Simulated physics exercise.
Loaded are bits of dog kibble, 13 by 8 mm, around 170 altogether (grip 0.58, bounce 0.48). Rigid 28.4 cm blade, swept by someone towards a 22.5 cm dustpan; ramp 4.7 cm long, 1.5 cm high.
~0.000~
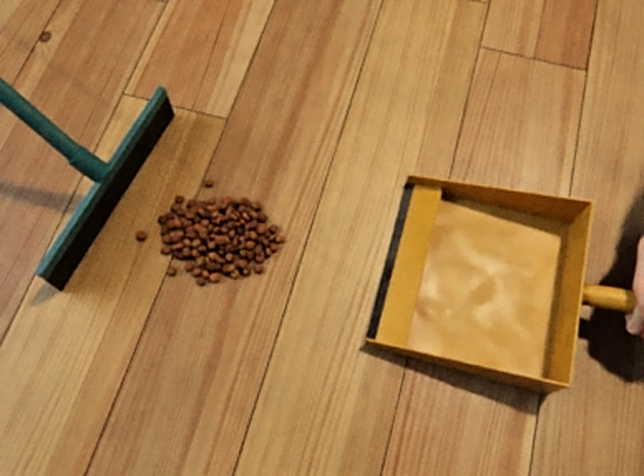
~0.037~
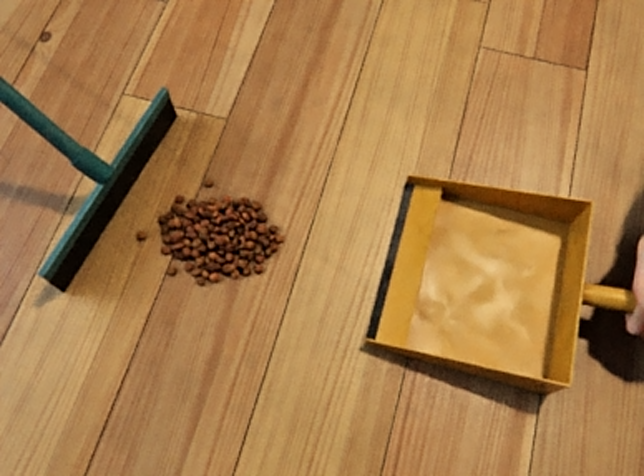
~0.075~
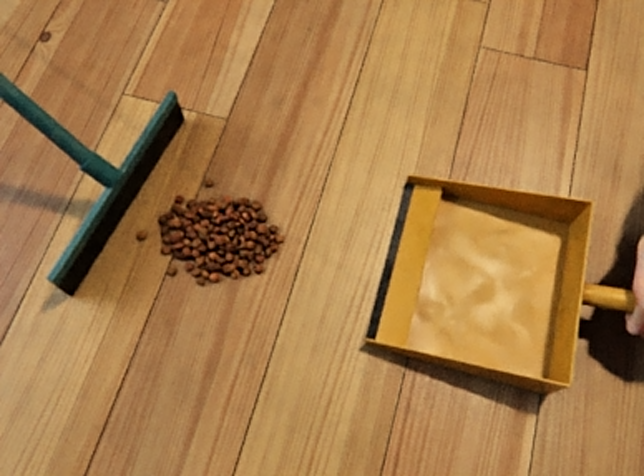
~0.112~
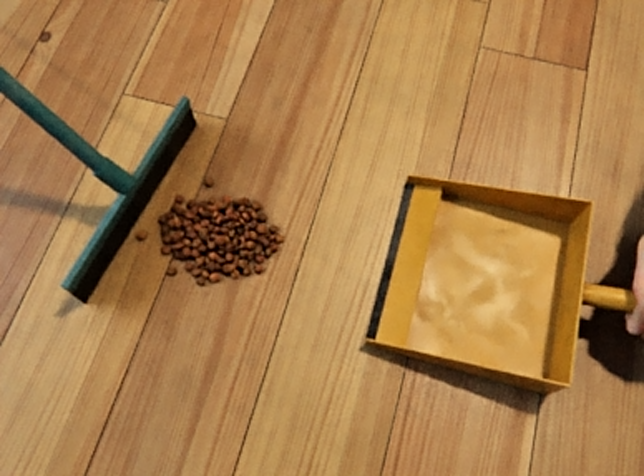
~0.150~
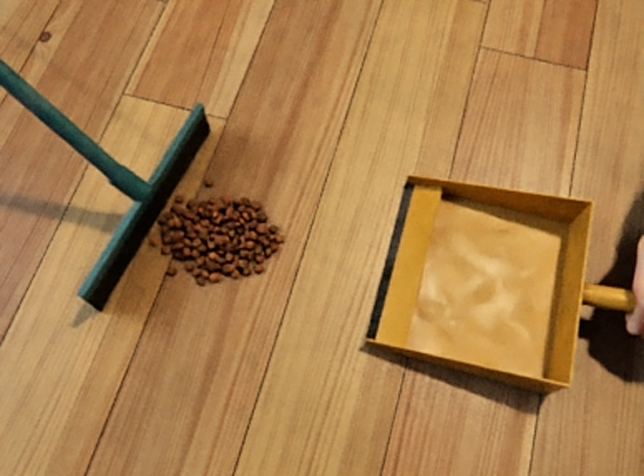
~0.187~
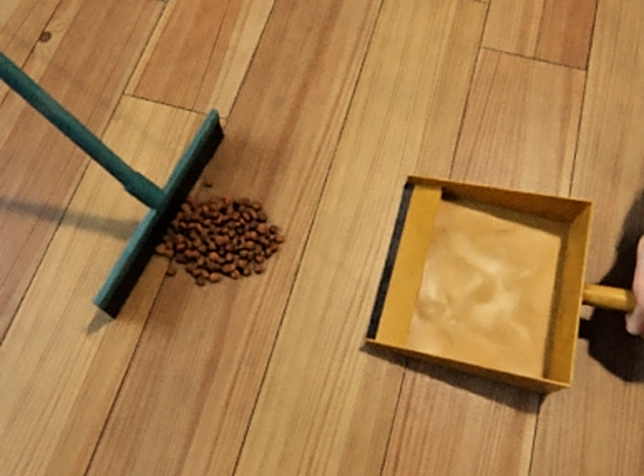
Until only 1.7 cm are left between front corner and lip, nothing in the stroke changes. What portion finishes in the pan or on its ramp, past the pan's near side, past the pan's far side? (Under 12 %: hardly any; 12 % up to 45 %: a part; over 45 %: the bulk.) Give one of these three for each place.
Pan: A part; near side: A part; far side: Hardly any.
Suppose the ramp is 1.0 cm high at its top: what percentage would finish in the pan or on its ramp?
In that case roughly 30 percent.
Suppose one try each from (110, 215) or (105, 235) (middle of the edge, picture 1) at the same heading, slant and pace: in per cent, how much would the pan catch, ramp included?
Some 30 and 35 per cent.
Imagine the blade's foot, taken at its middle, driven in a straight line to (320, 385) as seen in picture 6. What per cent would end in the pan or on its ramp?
Roughly 15 %.
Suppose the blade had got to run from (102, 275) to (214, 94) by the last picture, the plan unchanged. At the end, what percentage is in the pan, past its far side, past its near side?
That ends as pan 10, far 0, and near 0.
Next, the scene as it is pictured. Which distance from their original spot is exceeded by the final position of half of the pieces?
Median: Approx. 22 cm.
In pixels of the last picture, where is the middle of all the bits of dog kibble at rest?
Close to pixel (368, 306).
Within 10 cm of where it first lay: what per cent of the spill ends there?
I'd guess some 0 per cent.
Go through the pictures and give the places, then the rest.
Blade from (43, 274) to (163, 94), moved 0.0 cm, 0 of the pieces shifted so far; middle of the pieces at (217, 238); pan at (487, 286), in the first picture.
Blade from (46, 276) to (165, 95), moved 0.4 cm, 0 of the pieces shifted so far; middle of the pieces at (217, 238), in the second picture.
Blade from (55, 280) to (173, 99), moved 1.6 cm, 0 of the pieces shifted so far; middle of the pieces at (217, 238), in the third picture.
Blade from (69, 288) to (186, 104), moved 3.6 cm, 0 of the pieces shifted so far; middle of the pieces at (217, 238), in the fourth picture.
Blade from (85, 296) to (201, 110), moved 5.8 cm, 1 of the pieces shifted so far; middle of the pieces at (217, 238), in the fifth picture.
Blade from (100, 304) to (215, 117), moved 8.0 cm, 34 of the pieces shifted so far; middle of the pieces at (218, 238); pan at (487, 286). The blade's pace is about 0.58 m/s, heading 10 degrees towards the viewer's side, in the sixth picture.
After 0.40 s, middle of the blade 16 cm from the lip; 0 % over the lip, far side 0 %, near side 5 %.
After 0.54 s, middle of the blade 8 cm from the lip; 0 % over the lip, far side 0 %, near side 15 %.
After 0.81 s, middle of the blade 4 cm from the lip; 25 % over the lip, far side 0 %, near side 20 %.
At rest (1.3 s), pan 25 %, near side 20 %, far side 0 %, in front of the lip or behind the blade 55 %.
